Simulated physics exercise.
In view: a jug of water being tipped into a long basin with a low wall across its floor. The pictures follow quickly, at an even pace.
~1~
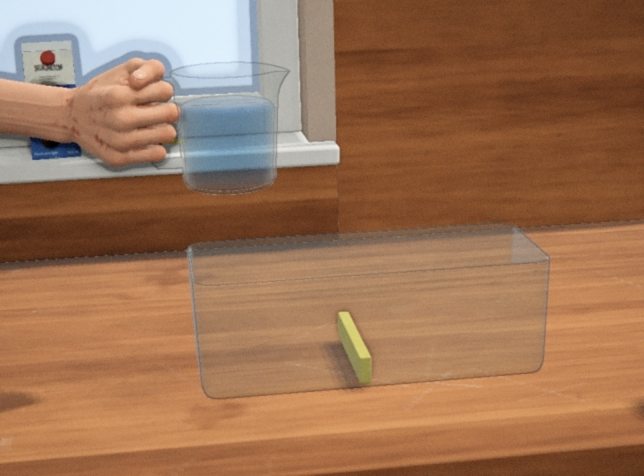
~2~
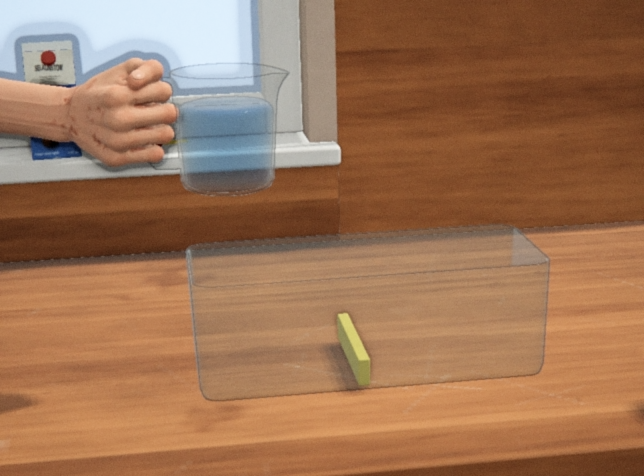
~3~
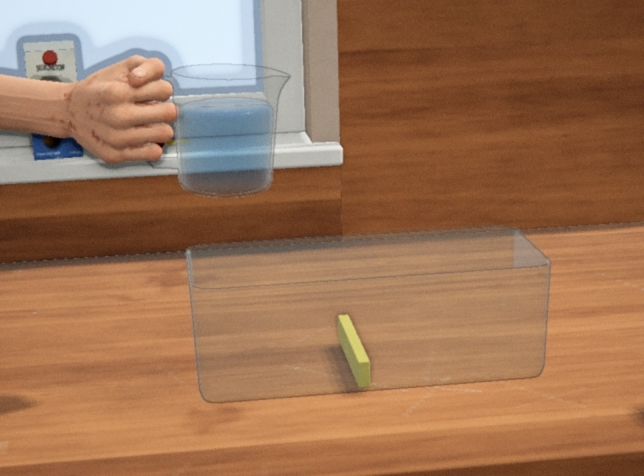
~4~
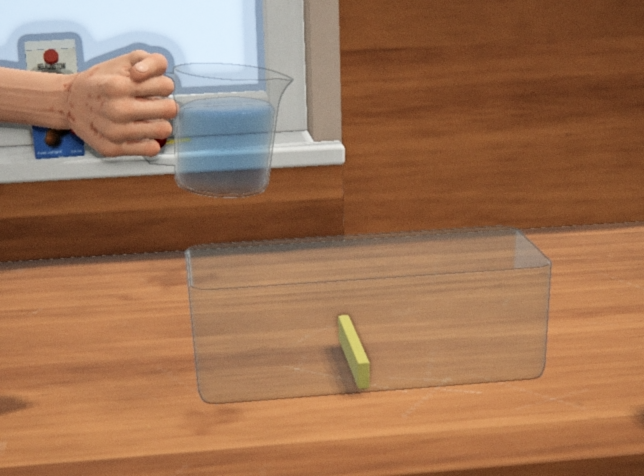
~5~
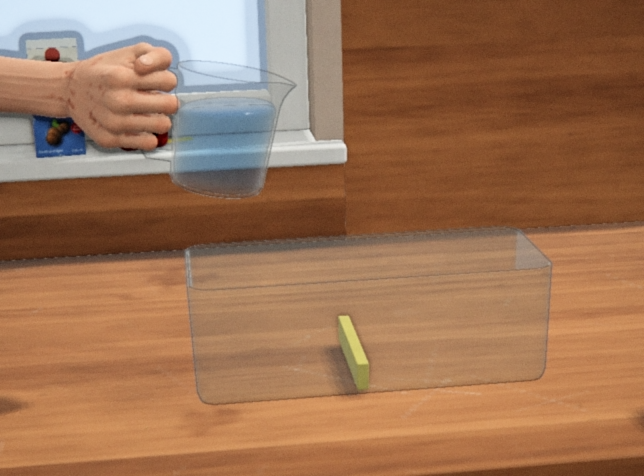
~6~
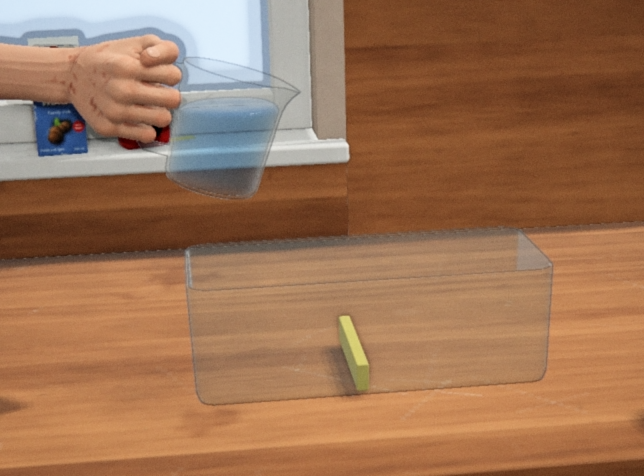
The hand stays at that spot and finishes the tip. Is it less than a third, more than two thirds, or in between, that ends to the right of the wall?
It comes to above two thirds.
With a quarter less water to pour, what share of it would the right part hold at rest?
Near 70 %.
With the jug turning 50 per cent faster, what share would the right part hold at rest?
About 80 per cent.
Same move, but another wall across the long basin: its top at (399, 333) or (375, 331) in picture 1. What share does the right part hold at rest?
In turn 5 and 45 in a hundred.
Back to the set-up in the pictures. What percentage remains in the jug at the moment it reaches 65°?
Roughly 85 in a hundred.
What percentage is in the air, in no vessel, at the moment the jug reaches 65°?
Close to 10 per cent.
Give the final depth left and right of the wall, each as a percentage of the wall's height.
Left about 20, right about 60.
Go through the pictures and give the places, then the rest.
The first frame shows tilt 0°; pouring edge (290, 69); surface from (178, 105) to (274, 101); the long basin's rim runs from (191, 266) to (531, 243); the wall's top is at (354, 335).
The second frame shows tilt 1°; pouring edge (289, 71); surface from (176, 106) to (273, 102).
The third frame shows tilt 3°; pouring edge (291, 74); surface from (178, 108) to (272, 103).
The fourth frame shows tilt 6°; pouring edge (293, 78); surface from (176, 107) to (274, 104).
The fifth frame shows tilt 11°; pouring edge (297, 83); surface from (177, 109) to (276, 103).
The sixth frame shows tilt 17°; pouring edge (301, 90); surface from (177, 108) to (280, 104).
A moment on, the jug is tipped part way and 86 per cent is still to pour, 0 is left of the wall and 2 right of it.
Next, the jug is tipped on its side and 29 per cent is still to pour, 4 is left of the wall and 48 right of it.
Then the jug is tipped right over and 2 per cent is still to pour, 16 is left of the wall and 79 right of it.
Later the jug is tipped right over and 0 per cent is still to pour, 21 is left of the wall and 78 right of it.
Finally, 21 per cent lies left of the wall, 78 right of it and 1 outside.
